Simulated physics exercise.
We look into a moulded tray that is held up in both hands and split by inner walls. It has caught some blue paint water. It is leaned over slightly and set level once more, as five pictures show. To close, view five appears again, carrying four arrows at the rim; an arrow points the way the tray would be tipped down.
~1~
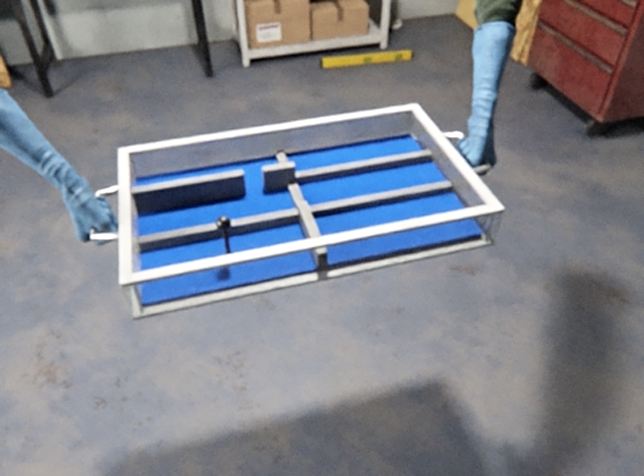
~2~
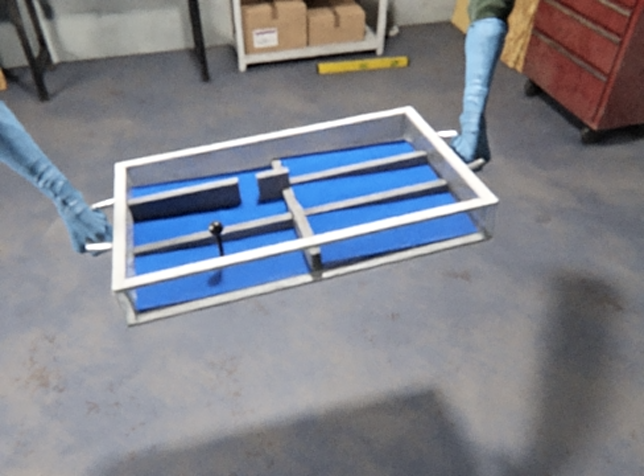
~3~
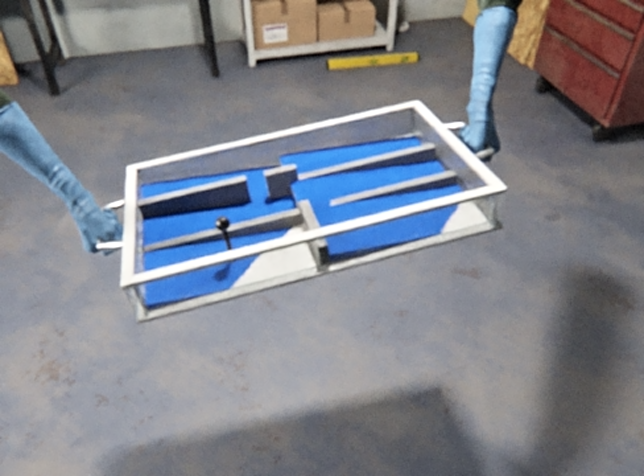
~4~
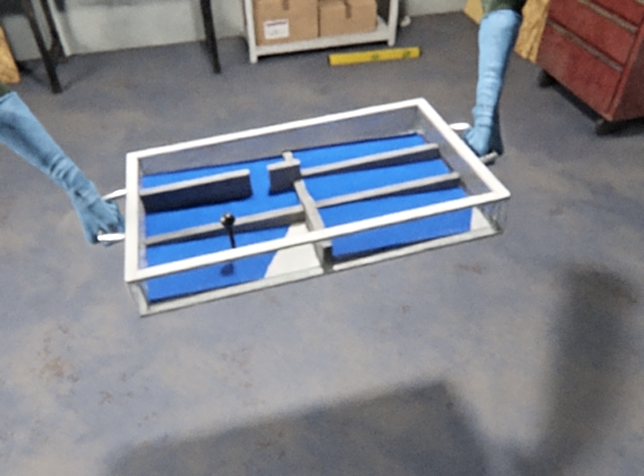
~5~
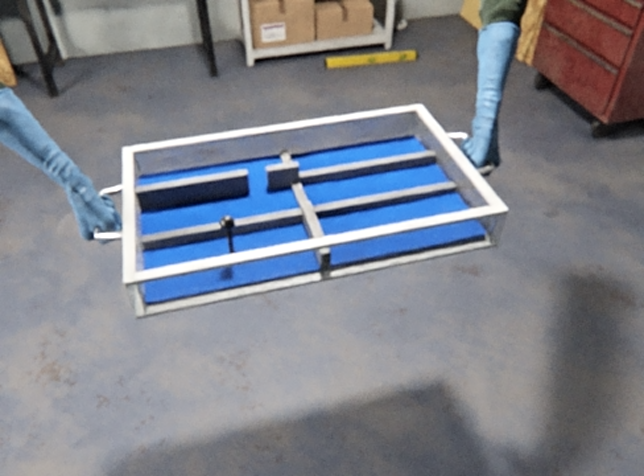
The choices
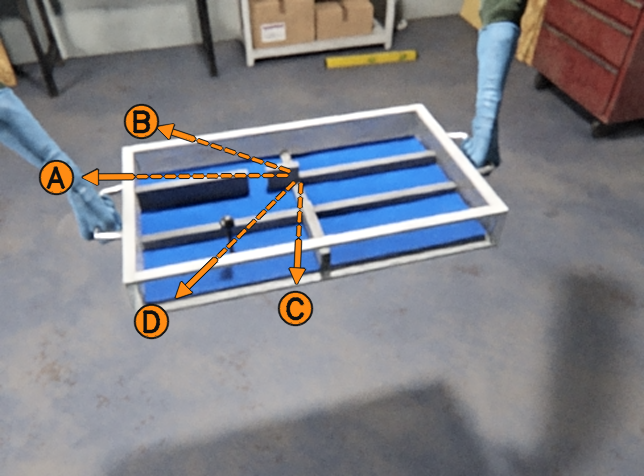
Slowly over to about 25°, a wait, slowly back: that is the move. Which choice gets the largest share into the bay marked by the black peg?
C beats the others.
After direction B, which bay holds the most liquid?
It is the back left one.
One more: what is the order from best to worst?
The order is C, D, A, B.
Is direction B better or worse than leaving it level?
Direction B is worse.
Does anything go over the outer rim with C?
Yes.
On the marked copy, A ends at (88, 177); B ends at (162, 128); C ends at (296, 277); D ends at (179, 294).
For direction A, about 19 % of the liquid ends in the peg's bay; about 29 % goes over the rim.
For direction B, about 4 % of the liquid ends in the peg's bay; about 46 % goes over the rim.
For direction C, about 42 % of the liquid ends in the peg's bay; about 12 % goes over the rim.
For direction D, about 31 % of the liquid ends in the peg's bay; about 39 % goes over the rim.
